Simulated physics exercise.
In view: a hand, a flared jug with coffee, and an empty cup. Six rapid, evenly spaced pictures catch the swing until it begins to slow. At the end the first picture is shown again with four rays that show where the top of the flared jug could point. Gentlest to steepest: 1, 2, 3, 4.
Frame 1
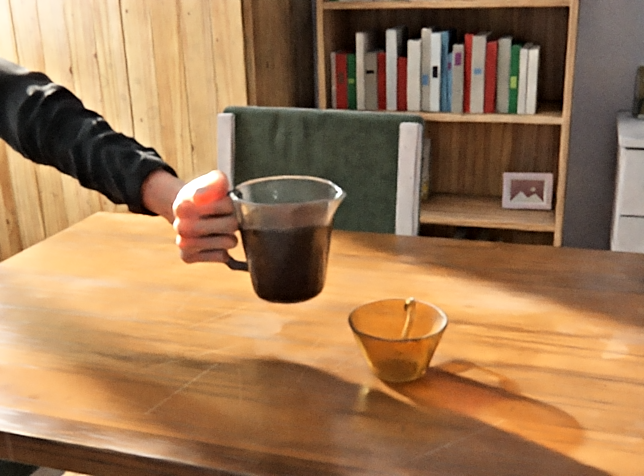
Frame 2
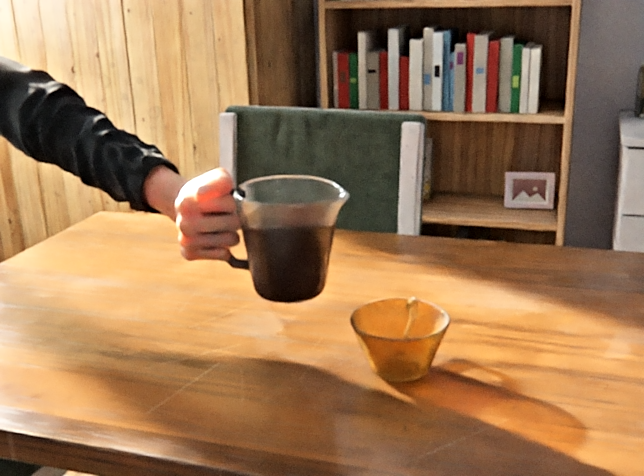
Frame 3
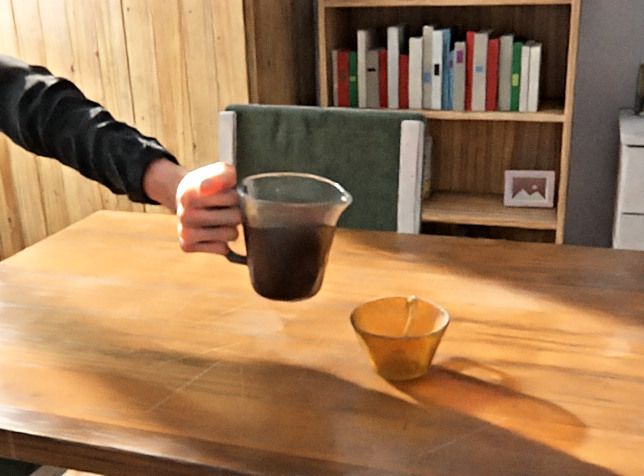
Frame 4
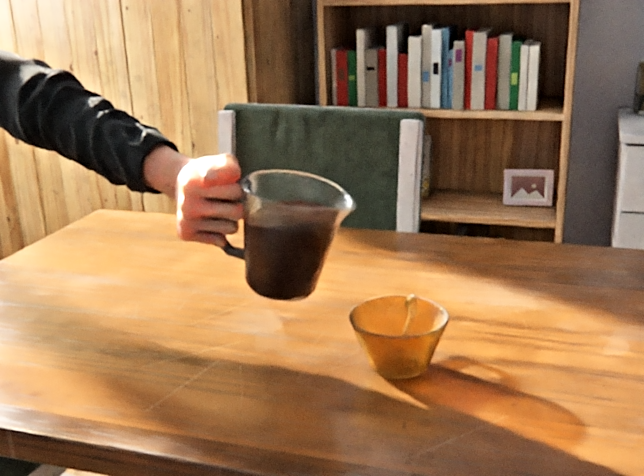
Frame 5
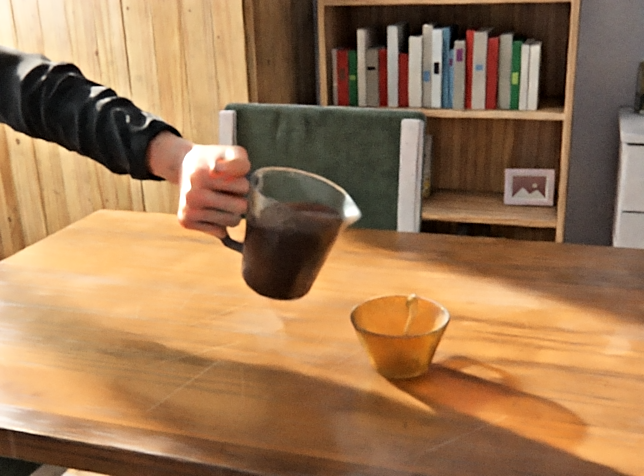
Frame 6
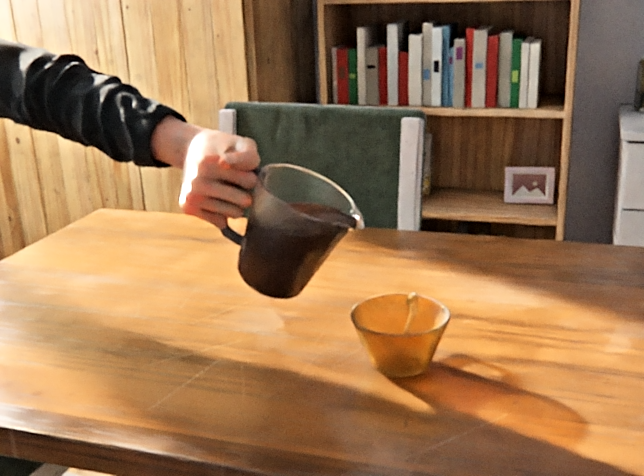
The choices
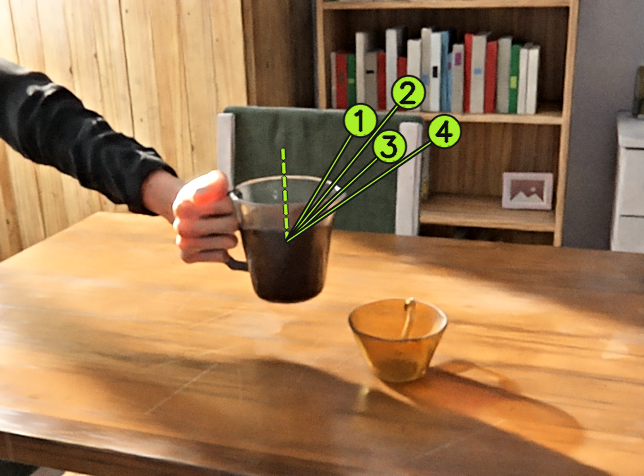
A hand holds a glass jug of dark coffee upright, then tilts it rightward.
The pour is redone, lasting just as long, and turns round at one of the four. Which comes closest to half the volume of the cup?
I would pick mark 4.
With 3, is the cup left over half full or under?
Under.
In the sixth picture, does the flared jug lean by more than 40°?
No.
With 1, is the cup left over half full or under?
Under half.
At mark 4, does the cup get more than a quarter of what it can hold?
Yes.
In lime, 1 at (351, 135); 2 at (397, 105); 3 at (377, 157); 4 at (431, 141).
With 1, the cup ends with about 6 % of what it can hold.
With 2, the cup ends with about 16 % of what it can hold.
With 3, the cup ends with about 34 % of what it can hold.
With 4, the cup ends with about 52 % of what it can hold; 3 % of the coffee is spilt.
